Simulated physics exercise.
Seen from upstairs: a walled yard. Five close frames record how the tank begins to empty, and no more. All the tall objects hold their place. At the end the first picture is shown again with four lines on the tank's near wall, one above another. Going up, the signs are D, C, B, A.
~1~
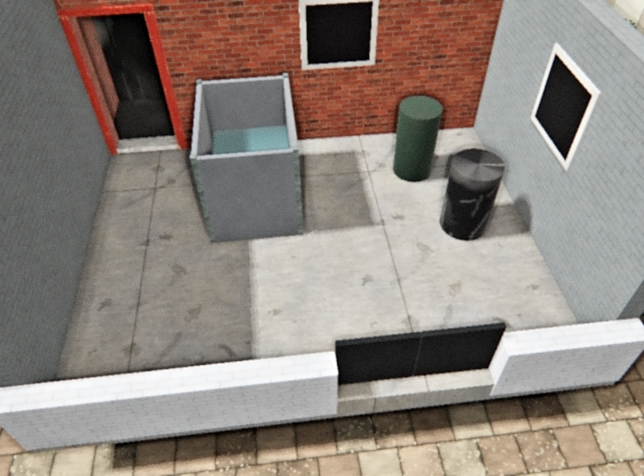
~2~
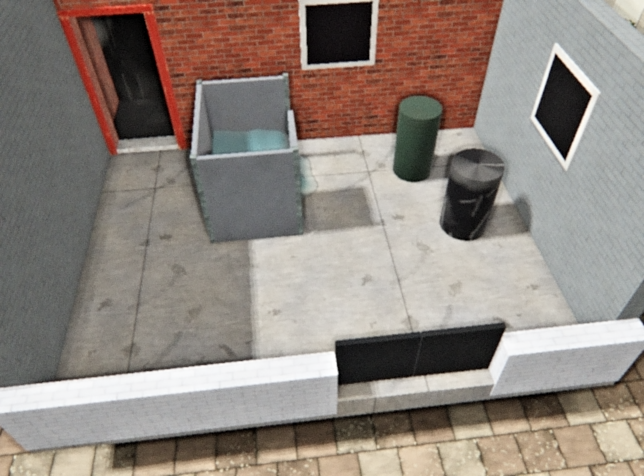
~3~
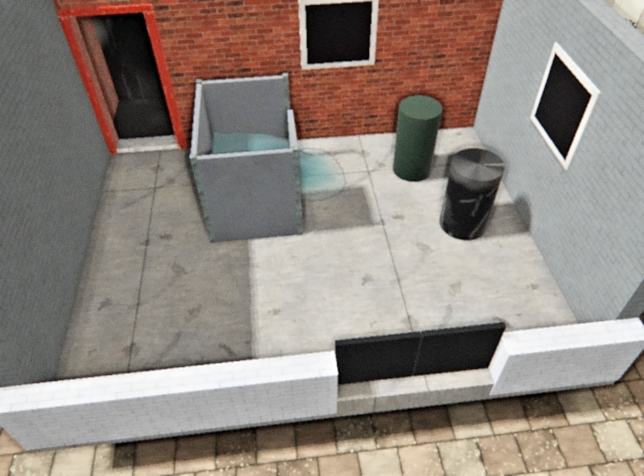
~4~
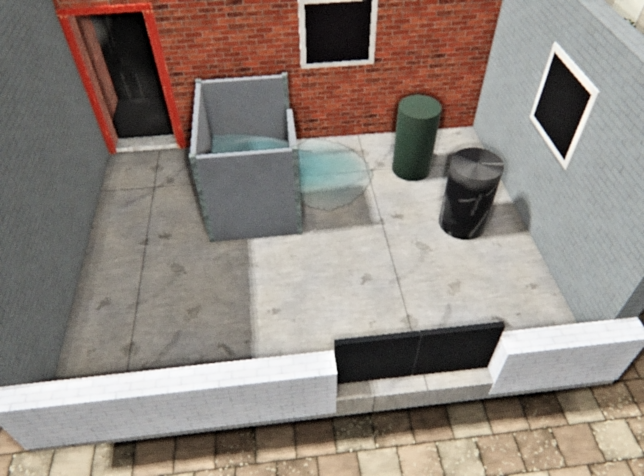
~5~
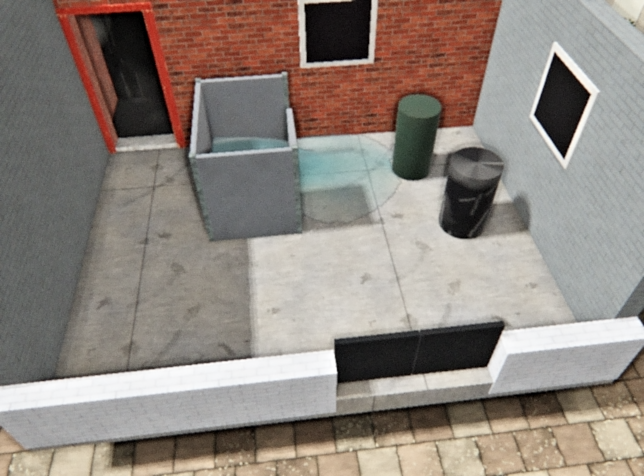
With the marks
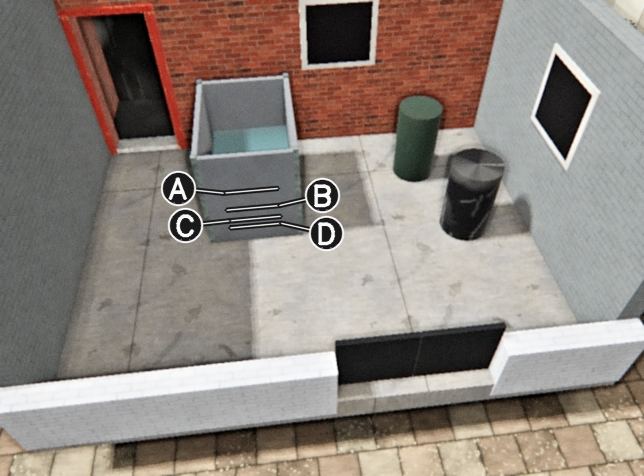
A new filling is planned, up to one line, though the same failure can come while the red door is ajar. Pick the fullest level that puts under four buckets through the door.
The answer is line A.
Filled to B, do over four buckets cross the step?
No, that is safe.
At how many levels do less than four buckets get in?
All of the four.
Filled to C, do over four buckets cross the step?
No, not at all.
On the marked copy, A at (250, 190); B at (253, 207); C at (254, 218); D at (255, 225); from the bottom up D, C, B, A.
For line A, a bucket or two gets in.
For line B, nothing gets over.
For line C, nothing gets over.
For line D, nothing gets over.
